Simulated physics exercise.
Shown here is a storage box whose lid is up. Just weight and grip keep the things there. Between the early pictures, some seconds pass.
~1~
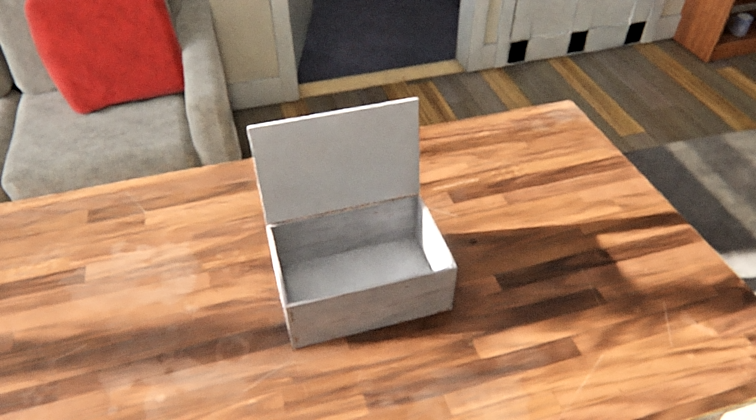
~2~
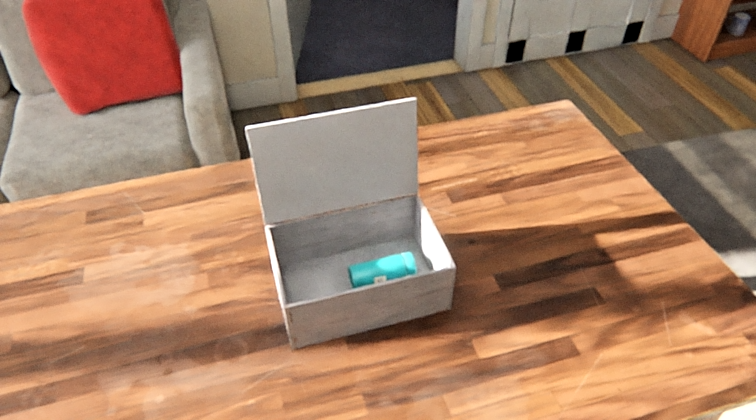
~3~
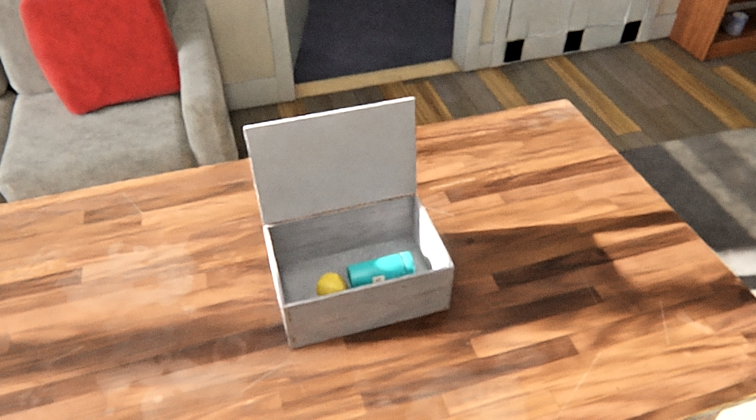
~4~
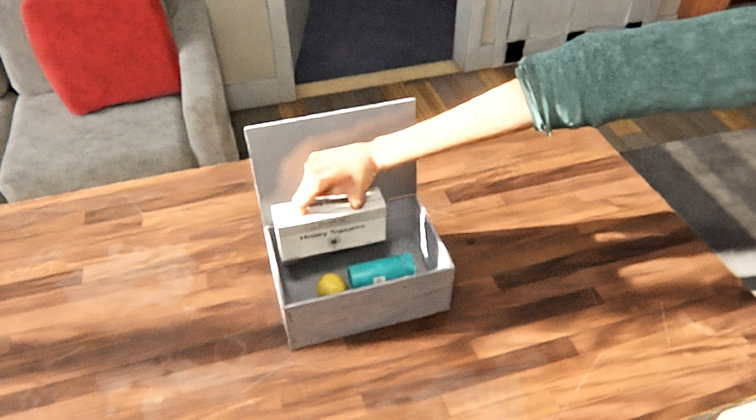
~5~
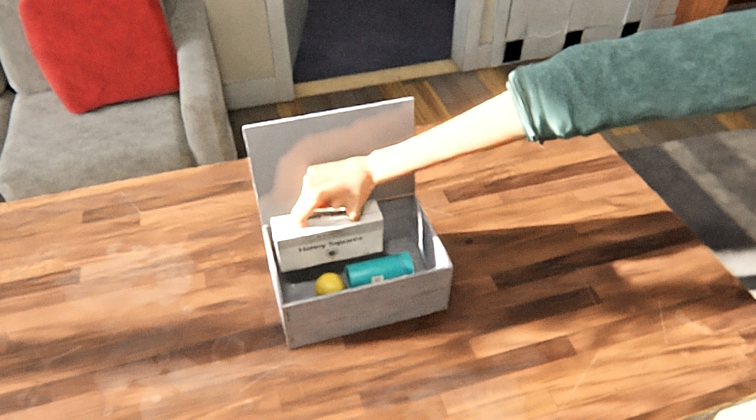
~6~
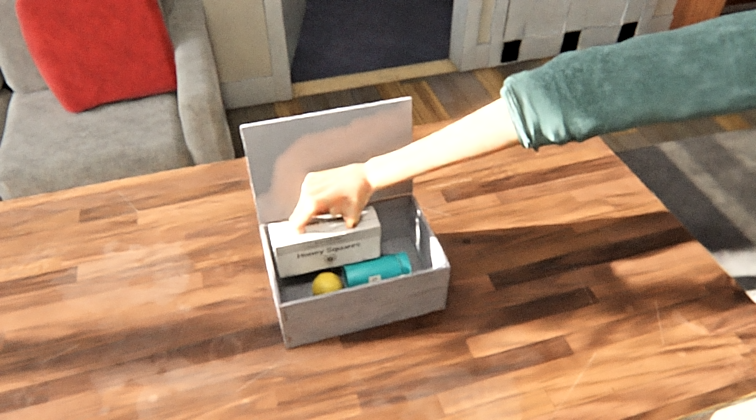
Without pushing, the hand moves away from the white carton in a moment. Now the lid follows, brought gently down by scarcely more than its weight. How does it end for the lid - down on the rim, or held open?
For the lid it ends down on the rim.
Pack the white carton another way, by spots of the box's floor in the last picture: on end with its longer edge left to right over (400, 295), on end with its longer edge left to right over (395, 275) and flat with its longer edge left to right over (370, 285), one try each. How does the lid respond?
In order, the lid gets blocked, then gets blocked, then fits down.
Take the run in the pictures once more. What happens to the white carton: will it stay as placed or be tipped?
By the end it has leaned over.
Then, 0.40 s later than the last frame, white carton on its side near (330, 265); turquoise shaker moved about its own width; yellow lemon moved a little.
Then, 1.50 s later than the last frame, lid 66° above the rim; white carton on its side near (330, 266); turquoise shaker moved about its own width; yellow lemon moved about its own width.
Then, 1.90 s later than the last frame, lid 21° above the rim; white carton on its side near (330, 266); turquoise shaker moved about its own width; yellow lemon moved a little.
When it is over, lid shut; lying over in the box, white carton; moved from the start, turquoise shaker; yellow lemon as before. End places, in pixels of the last picture, white carton near (330, 266).
